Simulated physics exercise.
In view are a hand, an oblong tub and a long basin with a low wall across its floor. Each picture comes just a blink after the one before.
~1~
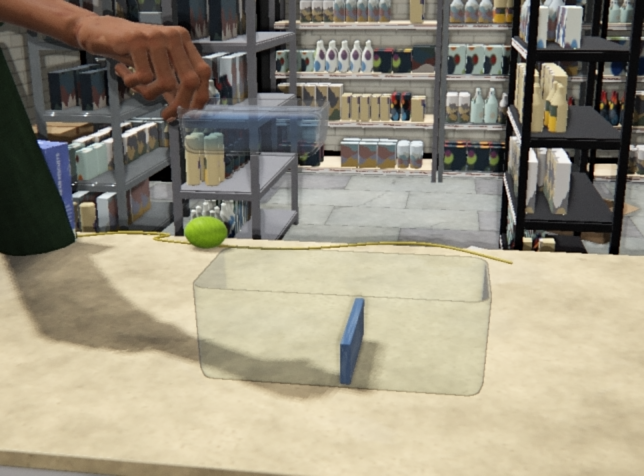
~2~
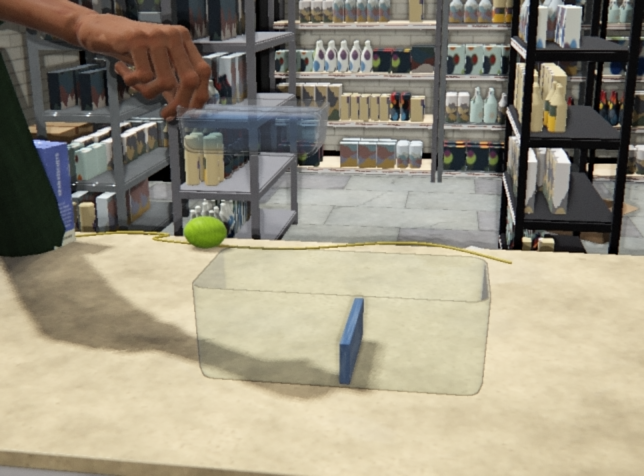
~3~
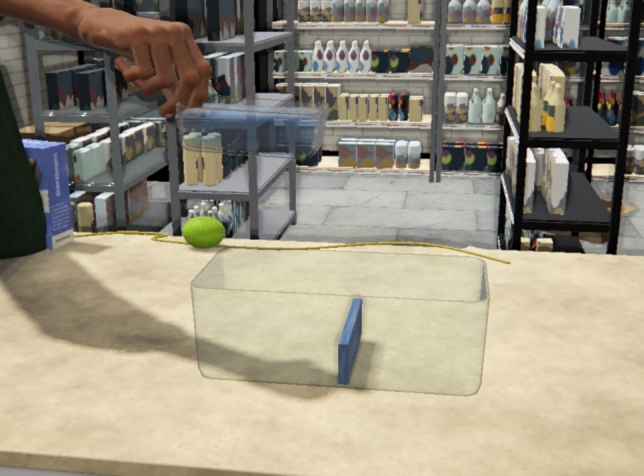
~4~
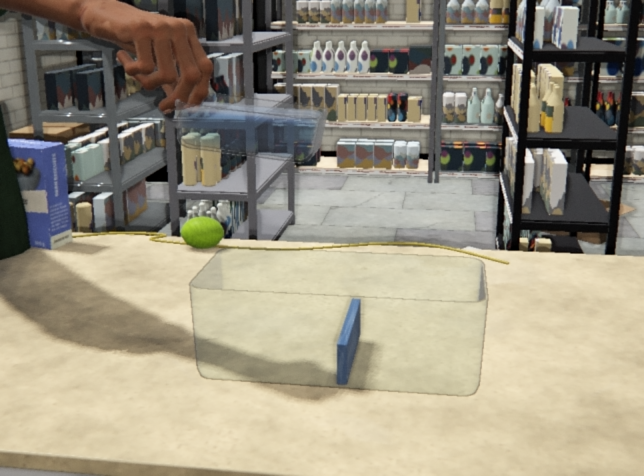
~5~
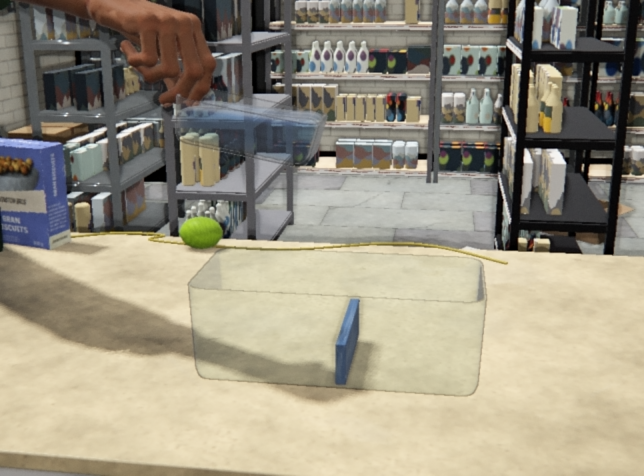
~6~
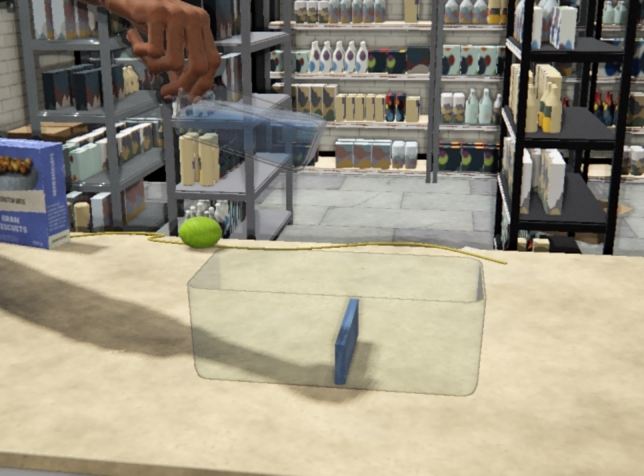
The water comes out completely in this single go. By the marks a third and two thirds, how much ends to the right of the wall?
The share right of the wall is left bigger than two thirds.
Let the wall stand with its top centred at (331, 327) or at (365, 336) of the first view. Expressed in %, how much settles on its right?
Well, it's close to 80 per cent for the first one, then 70 per cent for the other.
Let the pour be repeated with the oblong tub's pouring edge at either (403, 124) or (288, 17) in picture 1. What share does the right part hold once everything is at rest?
Estimate, in order: 80 and 65 per cent.
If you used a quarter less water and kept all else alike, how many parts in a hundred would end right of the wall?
75 per cent.
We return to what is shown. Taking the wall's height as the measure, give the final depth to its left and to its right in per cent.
Left part: 10 per cent; right part: 40.
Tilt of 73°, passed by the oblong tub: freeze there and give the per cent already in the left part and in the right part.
I'd put the left part near 0 per cent and the right part near 25.
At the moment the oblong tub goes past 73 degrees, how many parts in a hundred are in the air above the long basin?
Some 55 per cent.
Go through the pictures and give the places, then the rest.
In the first picture, it leans 0°; its right rim is at (325, 108); the water meets the walls at (191, 110) and (323, 113); the long basin's rim runs from (209, 267) to (489, 280); the wall's top is at (353, 321).
In the second picture, it leans 1°; its right rim is at (324, 109); the water meets the walls at (191, 109) and (323, 113).
In the third picture, it leans 3°; its right rim is at (323, 111); the water meets the walls at (190, 109) and (322, 115).
In the fourth picture, it leans 6°; its right rim is at (323, 116); the water meets the walls at (190, 108) and (322, 117).
In the fifth picture, it leans 10°; its right rim is at (322, 122); the water meets the walls at (189, 107) and (322, 118).
In the sixth picture, it leans 16°; its right rim is at (322, 128); the water meets the walls at (189, 105) and (320, 124); 2 per cent is over the edge.
A moment on, the oblong tub is tipped part way and 15 per cent is still to pour, 1 is left of the wall and 26 right of it.
Next, the oblong tub is tipped on its side and 3 per cent is still to pour, 13 is left of the wall and 79 right of it.
Then the oblong tub is tipped on its side and 0 per cent is still to pour, 17 is left of the wall and 78 right of it.
Later the oblong tub is tipped on its side and 0 per cent is still to pour, 18 is left of the wall and 79 right of it.
Finally, 18 per cent lies left of the wall, 79 right of it and 4 outside.
